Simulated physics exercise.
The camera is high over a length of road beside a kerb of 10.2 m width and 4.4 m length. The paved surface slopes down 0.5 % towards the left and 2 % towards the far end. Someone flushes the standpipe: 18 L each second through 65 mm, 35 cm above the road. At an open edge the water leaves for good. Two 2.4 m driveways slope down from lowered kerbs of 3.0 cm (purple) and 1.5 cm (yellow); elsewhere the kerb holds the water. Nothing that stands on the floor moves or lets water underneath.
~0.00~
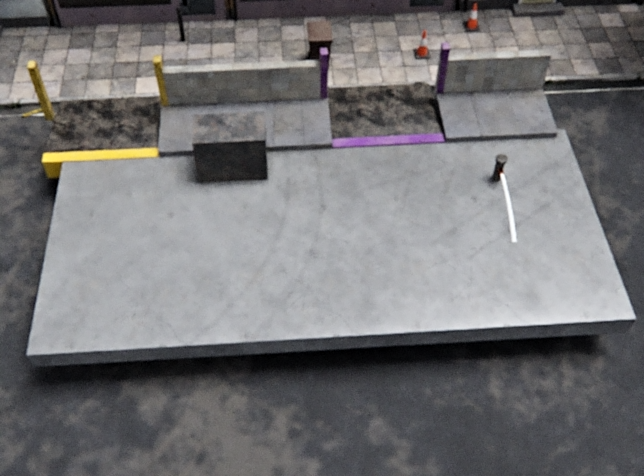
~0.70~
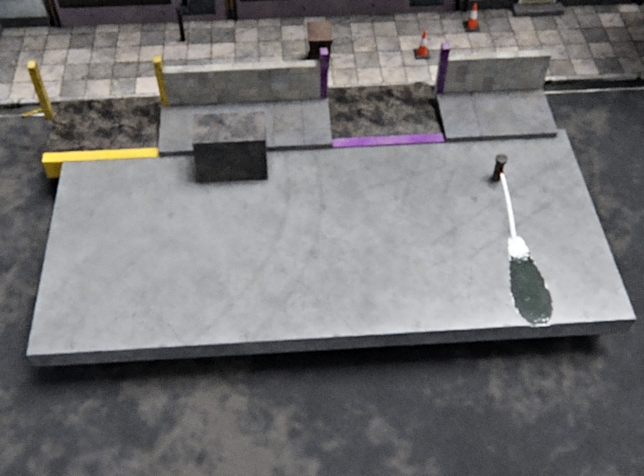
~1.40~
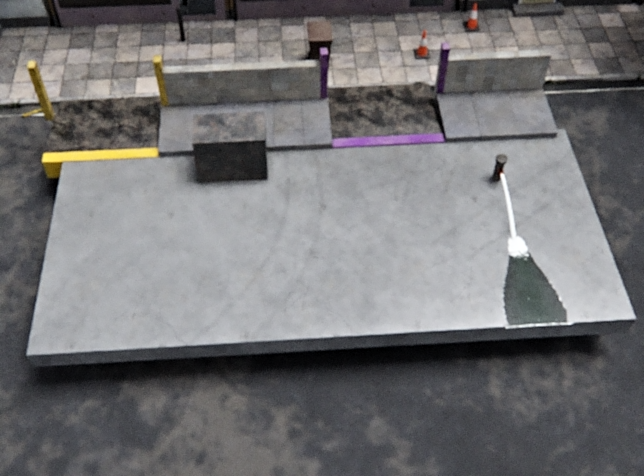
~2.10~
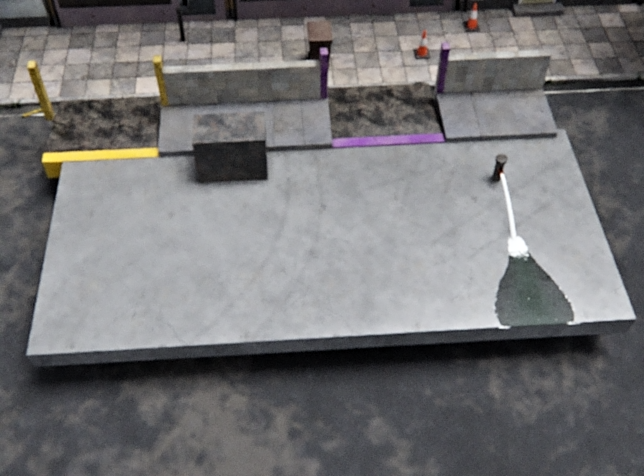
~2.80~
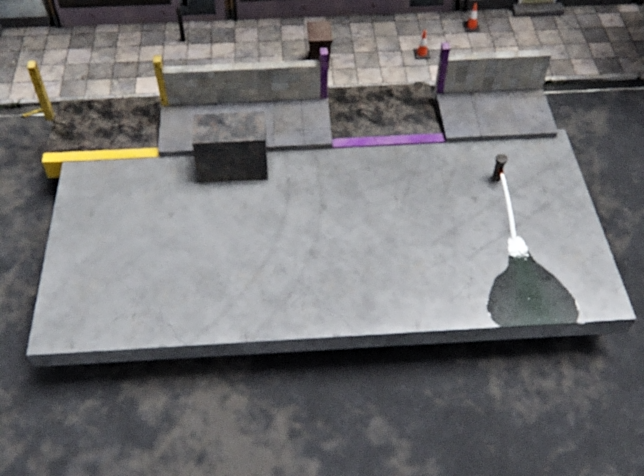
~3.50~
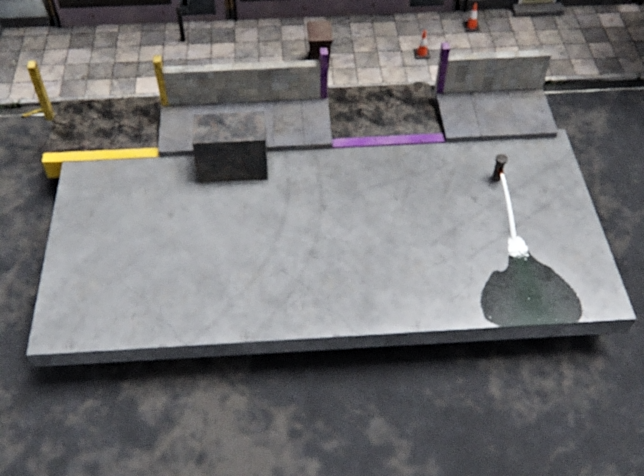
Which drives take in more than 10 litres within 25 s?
One by one: At the purple drive it stays under the limit; at the yellow drive it does not reach the limit.
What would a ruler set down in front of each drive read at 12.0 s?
In cm: Purple 0.0, yellow 0.0.
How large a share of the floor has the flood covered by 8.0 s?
Some 5 per cent of it.
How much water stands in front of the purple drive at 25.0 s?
Some 0.0 cm.
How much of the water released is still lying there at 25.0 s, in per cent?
Roughly 10 in a hundred.
After 5.0 s water covers 5 % of the floor and is deepest (2 cm) near (520, 257); purple drive not reached, yellow drive not reached.
After 8.0 s water covers 5 % of the floor and is deepest (2 cm) near (520, 257); purple drive not reached, yellow drive not reached.
After 12.0 s water covers 5 % of the floor and is deepest (2 cm) near (520, 257); purple drive not reached, yellow drive not reached.
After 16.0 s water covers 5 % of the floor and is deepest (2 cm) near (520, 257); purple drive not reached, yellow drive not reached.
After 25.0 s water covers 5 % of the floor and is deepest (2 cm) near (520, 257); purple drive not reached, yellow drive not reached.
